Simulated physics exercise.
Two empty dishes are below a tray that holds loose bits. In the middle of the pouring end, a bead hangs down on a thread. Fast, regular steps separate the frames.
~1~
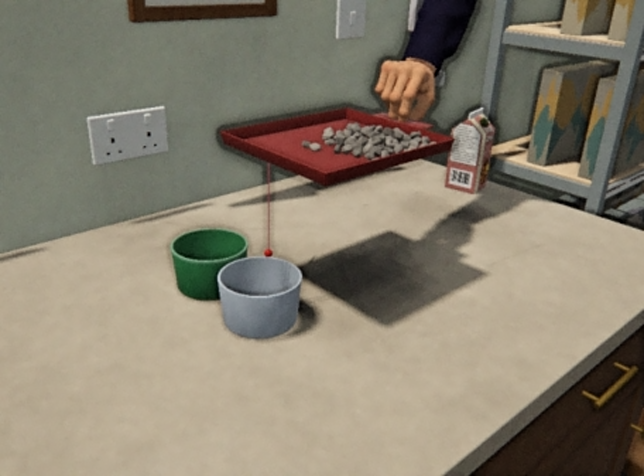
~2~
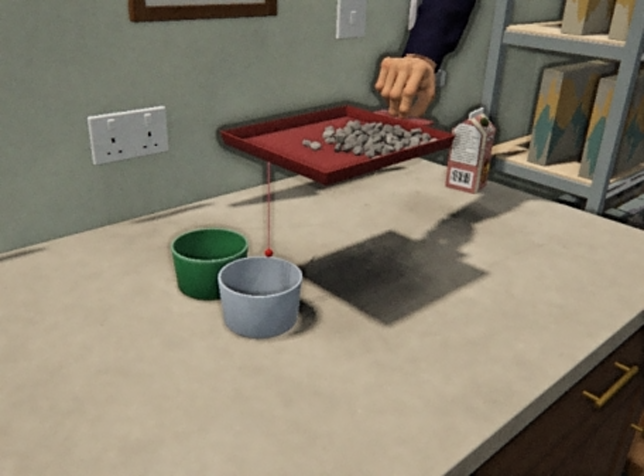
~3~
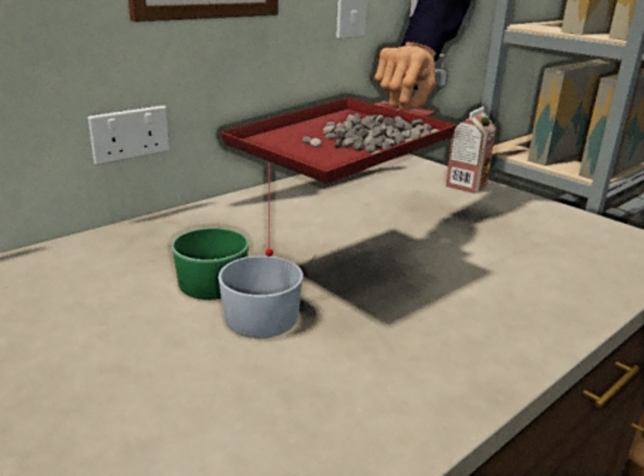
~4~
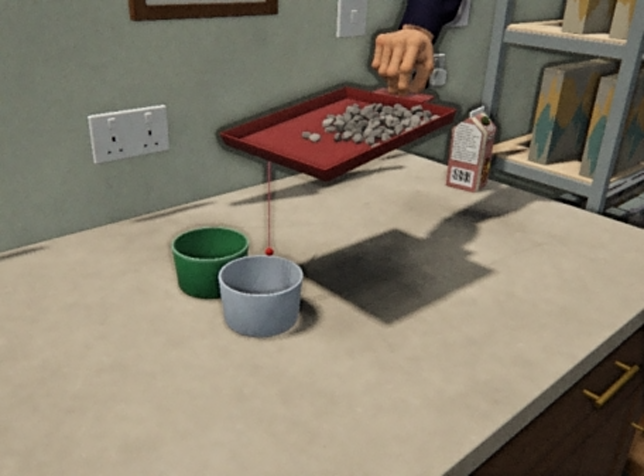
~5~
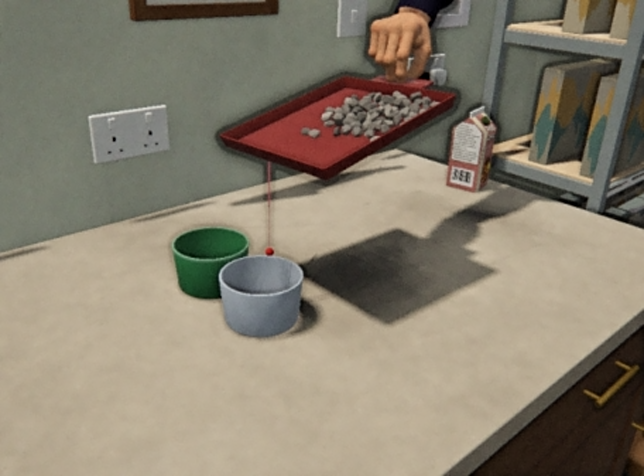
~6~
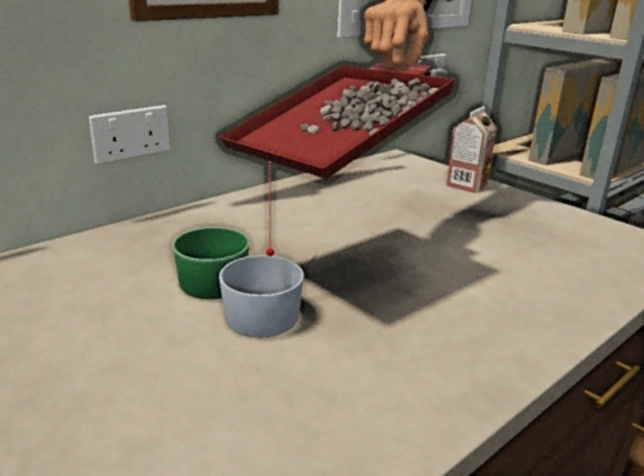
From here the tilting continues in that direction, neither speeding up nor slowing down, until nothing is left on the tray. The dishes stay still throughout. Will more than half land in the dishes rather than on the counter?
Yes - looks like most of the load ends up caught, you see.
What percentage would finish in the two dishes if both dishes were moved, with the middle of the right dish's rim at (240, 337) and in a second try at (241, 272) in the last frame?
About 10 per cent first, then about 70 per cent.
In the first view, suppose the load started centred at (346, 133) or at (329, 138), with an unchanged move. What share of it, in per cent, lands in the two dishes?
Estimate: 80 % first, 70 % second.
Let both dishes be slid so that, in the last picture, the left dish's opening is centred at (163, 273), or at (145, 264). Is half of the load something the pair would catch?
At place one the minor share; at place two the minor share.
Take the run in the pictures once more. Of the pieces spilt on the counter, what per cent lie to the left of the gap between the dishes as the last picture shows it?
I'd put it at around 90 per cent.
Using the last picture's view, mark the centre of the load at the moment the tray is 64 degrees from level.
Mark it at roughly (257, 151) in the final frame.
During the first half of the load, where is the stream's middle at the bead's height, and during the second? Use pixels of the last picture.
Near (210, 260) to start, and near (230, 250) afterwards.
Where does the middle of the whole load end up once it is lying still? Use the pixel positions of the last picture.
Last view, centre at rest - approx. (224, 296).
Soon, tray tipped steeply; most on the tray; about a quarter in the air.
A while on, tray tipped past a quarter turn; about a quarter on the tray; about a quarter in the right dish; about a quarter in the left dish; about a quarter outside both; a small part in the air.
Towards the end, tray tipped past a quarter turn; about a third in the right dish; about a third in the left dish; about a third outside both.
Finally, tray tipped past a quarter turn; about a third in the right dish; about a third in the left dish; about a third outside both.
